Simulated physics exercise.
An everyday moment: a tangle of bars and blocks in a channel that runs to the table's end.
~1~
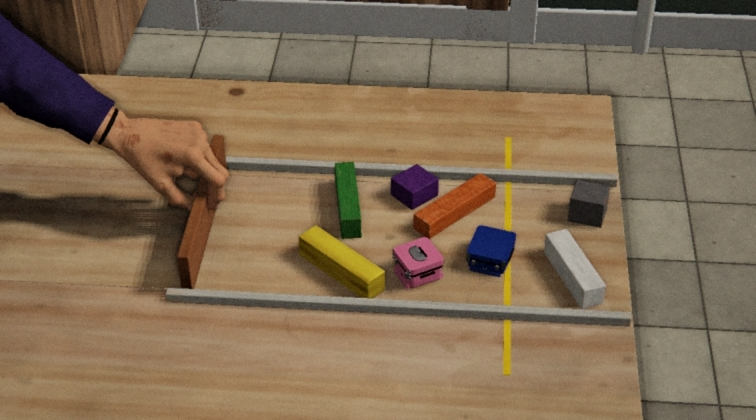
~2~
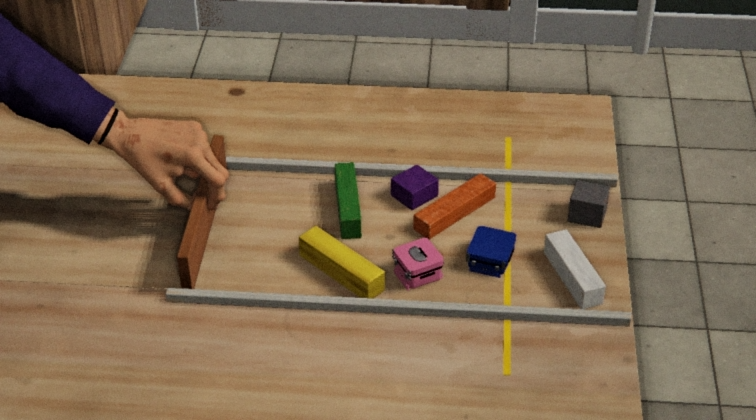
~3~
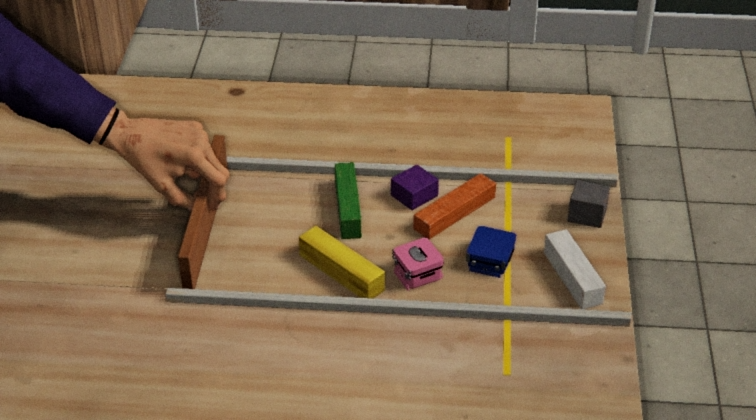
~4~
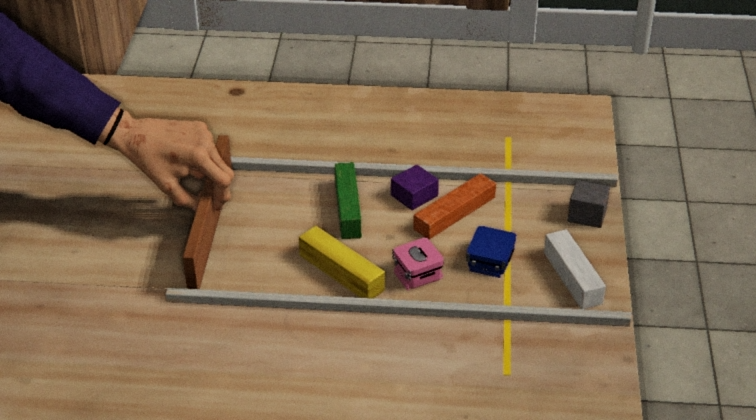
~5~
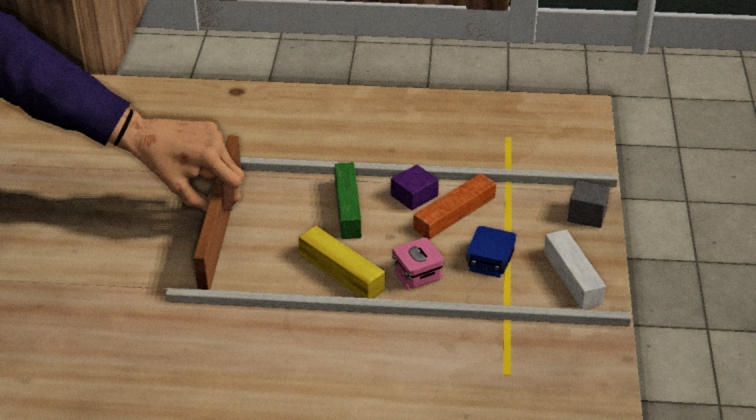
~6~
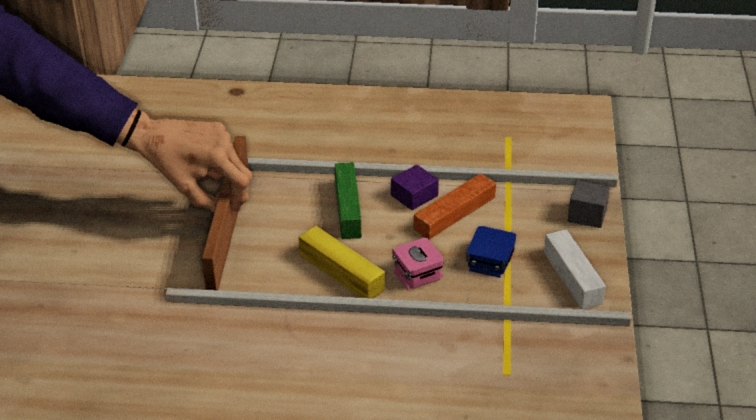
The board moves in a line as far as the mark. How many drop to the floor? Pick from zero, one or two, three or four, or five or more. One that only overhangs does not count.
As it turns out, the number that fall off is zero.
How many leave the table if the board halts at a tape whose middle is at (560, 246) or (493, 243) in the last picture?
It would be 3 and 0.
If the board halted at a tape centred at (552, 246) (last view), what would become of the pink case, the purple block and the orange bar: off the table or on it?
The pink case remains up, the purple block stays on, the orange bar survives.
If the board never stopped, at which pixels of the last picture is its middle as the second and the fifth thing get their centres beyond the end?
First at (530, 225), next at (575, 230).
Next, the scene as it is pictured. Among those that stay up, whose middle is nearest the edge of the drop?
Foremost is the white bar.
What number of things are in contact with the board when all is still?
It touches 2.
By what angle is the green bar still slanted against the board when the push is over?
About 0°.
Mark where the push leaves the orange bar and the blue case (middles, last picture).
The orange bar at (565, 214), the blue case at (590, 255).
A little later, none off yet; grey block at rest near (589, 204); white bar at rest near (574, 269); blue case at rest near (491, 252).
When it is over, the number that fall off is zero.
